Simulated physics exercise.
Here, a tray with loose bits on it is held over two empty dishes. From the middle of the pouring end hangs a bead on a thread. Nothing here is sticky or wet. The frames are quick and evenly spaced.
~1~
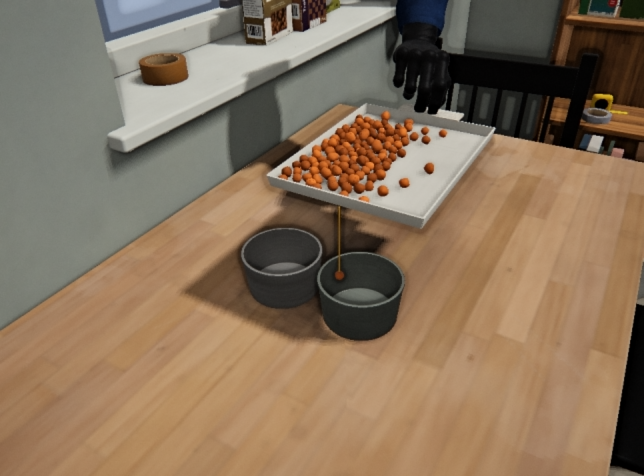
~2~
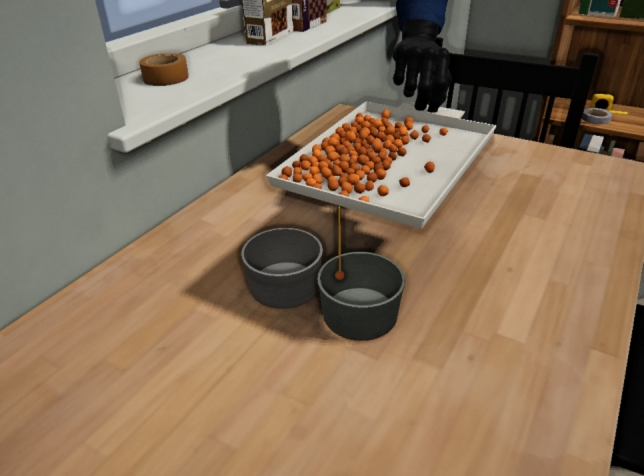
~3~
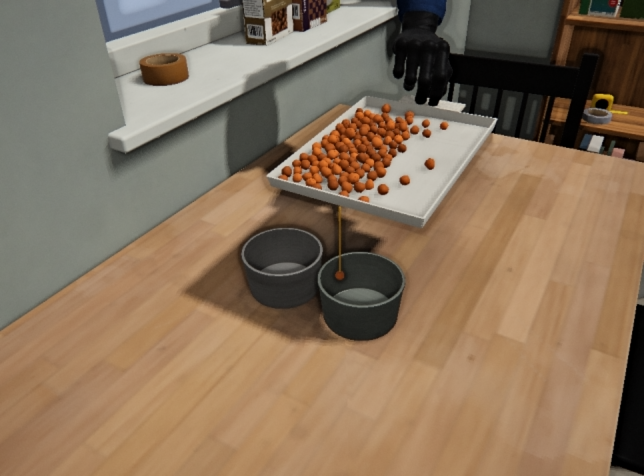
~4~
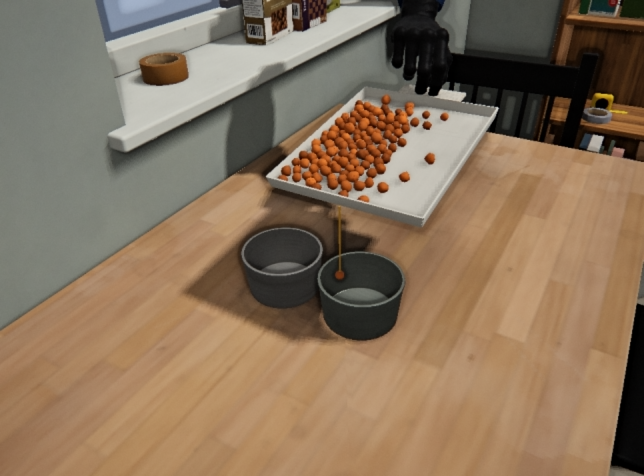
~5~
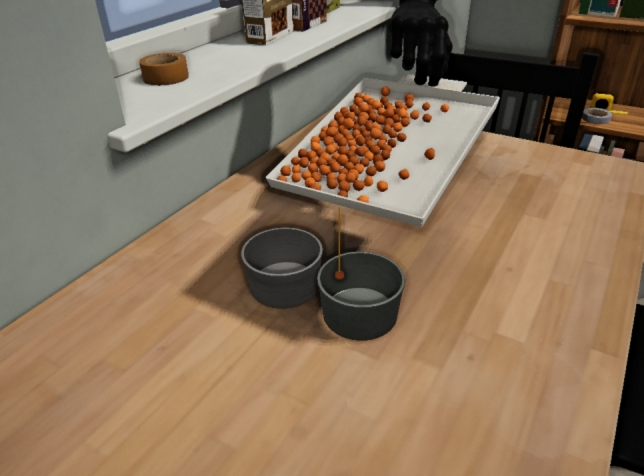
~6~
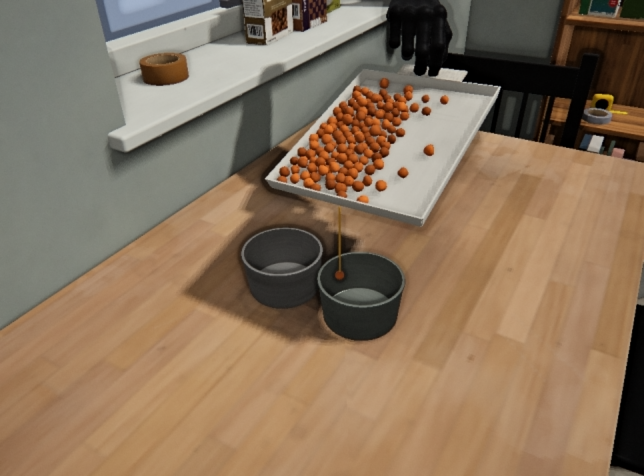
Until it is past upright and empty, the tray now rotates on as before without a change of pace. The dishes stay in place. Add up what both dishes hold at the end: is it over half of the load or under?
The load mostly goes elsewhere.
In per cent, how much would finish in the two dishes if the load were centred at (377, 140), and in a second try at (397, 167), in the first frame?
Around 0 percent the first time, around 0 percent the second.
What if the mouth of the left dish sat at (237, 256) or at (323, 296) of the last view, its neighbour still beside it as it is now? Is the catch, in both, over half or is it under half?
In the first position shy of half, in the second shy of half.
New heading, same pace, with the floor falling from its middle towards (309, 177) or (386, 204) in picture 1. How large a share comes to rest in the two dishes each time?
70 % and 0 %.
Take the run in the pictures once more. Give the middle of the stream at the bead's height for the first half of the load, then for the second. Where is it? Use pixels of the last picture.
I'd put it at roughly (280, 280), and after that at roughly (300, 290).
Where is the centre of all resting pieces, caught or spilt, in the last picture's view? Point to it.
Near (283, 362), more or less.
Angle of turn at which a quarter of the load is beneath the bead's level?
Near 100 degrees.
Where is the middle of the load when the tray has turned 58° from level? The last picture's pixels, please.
(328, 153).
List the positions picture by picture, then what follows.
In the first picture, corners of the pouring end (270, 174) and (422, 216), level; middle of the load (360, 152), coated peanuts; left dish (260, 286); right dish (341, 318); bead on its thread (339, 275).
In the second picture, corners of the pouring end (270, 175) and (422, 216), level; middle of the load (360, 151).
In the third picture, corners of the pouring end (270, 175) and (422, 216), tipped barely, lowest at the left corner; middle of the load (360, 149).
In the fourth picture, corners of the pouring end (270, 176) and (422, 216), tipped a little, lowest at the left corner; middle of the load (359, 144).
In the fifth picture, corners of the pouring end (269, 177) and (421, 216), tipped a little, lowest at the left corner; middle of the load (359, 140).
In the sixth picture, corners of the pouring end (269, 178) and (421, 216), tipped a little, lowest at the left corner; middle of the load (358, 136); left dish (261, 286); right dish (341, 318).
Just after the last frame, tray tipped steeply; almost all on the tray; just a few outside both; just a few in the air.
A moment on, tray tipped right over; roughly half on the tray; about a tenth outside both; roughly a third in the air.
Further on, tray tipped past a quarter turn; just a few in the left dish; almost all outside both.
When it is over, tray tipped past a quarter turn; not one in the right dish; just a few in the left dish; almost all outside both.
